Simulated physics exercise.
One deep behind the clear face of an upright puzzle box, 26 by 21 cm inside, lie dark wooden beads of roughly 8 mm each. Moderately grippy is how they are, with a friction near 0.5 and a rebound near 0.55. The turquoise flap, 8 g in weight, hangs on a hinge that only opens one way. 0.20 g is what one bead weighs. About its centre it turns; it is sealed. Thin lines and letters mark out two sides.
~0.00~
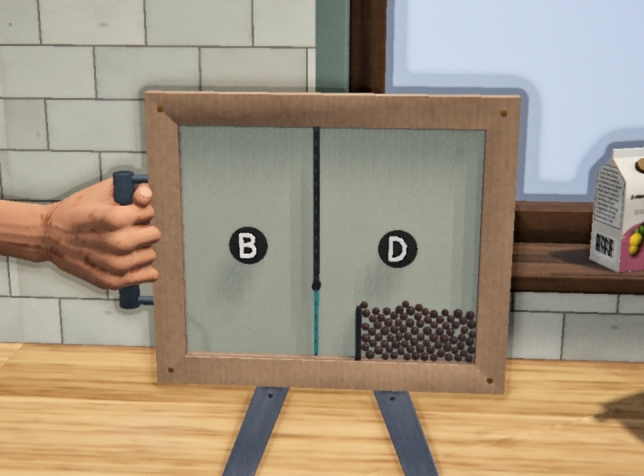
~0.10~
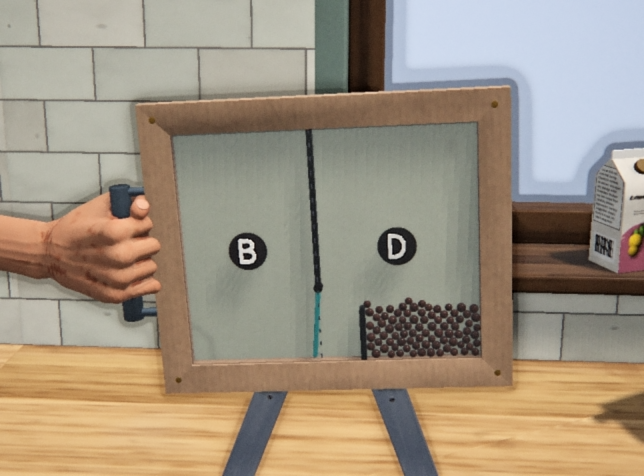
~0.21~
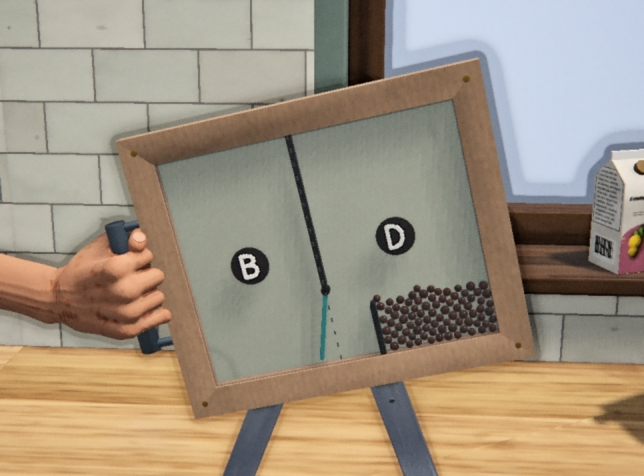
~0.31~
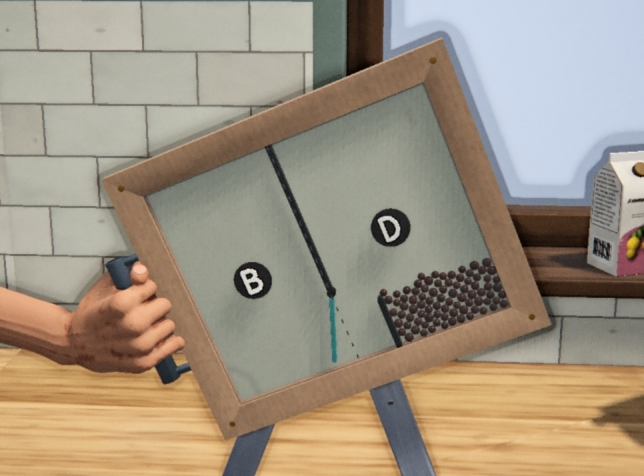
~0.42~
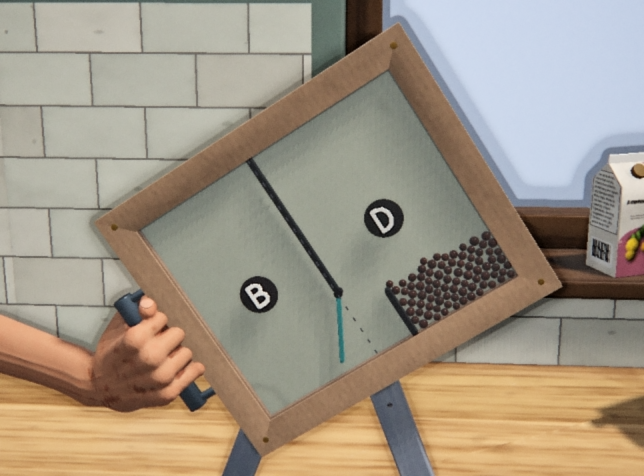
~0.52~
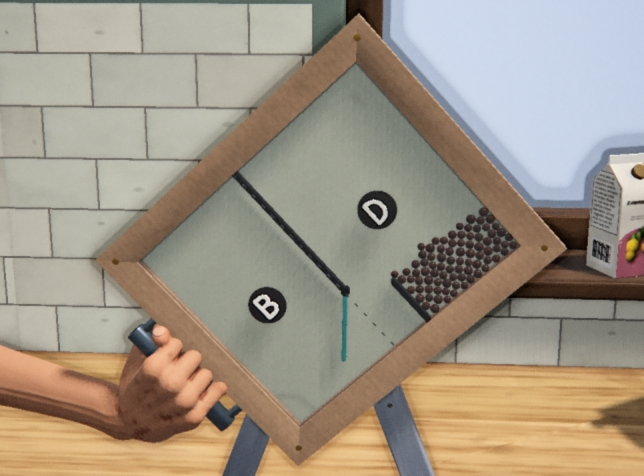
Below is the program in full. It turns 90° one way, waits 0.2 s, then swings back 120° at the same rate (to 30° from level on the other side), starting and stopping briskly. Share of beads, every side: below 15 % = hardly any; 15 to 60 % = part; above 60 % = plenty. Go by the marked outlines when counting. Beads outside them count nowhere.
B: Plenty; D: Part.
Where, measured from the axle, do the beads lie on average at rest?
The middle sits around 7 cm left of it and 7 cm below it.
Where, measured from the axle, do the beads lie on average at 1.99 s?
Offset approx. 1 cm left, 10 cm below.
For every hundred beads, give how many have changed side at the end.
My reckoning puts it near 65 percent.
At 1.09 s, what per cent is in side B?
Share: Near 20 per cent.
After 1.09 s, it stands 90° anticlockwise; the beads' middle is 6 cm right of and level with the centre; B 20 %, D 80 %; turquoise flap open 75°.
After 1.99 s, it stands 30° anticlockwise; the beads' middle is 1 cm left of and 10 cm below the centre; B 75 %, D 25 %; turquoise flap open 45°.
After 2.69 s, it stands 30° clockwise; the beads' middle is 7 cm left of and 6 cm below the centre; B 65 %, D 35 %; turquoise flap open 18°.
At rest by 3.6 s, it stands 30° clockwise; B 65 %, D 35 %; turquoise flap open 18°.
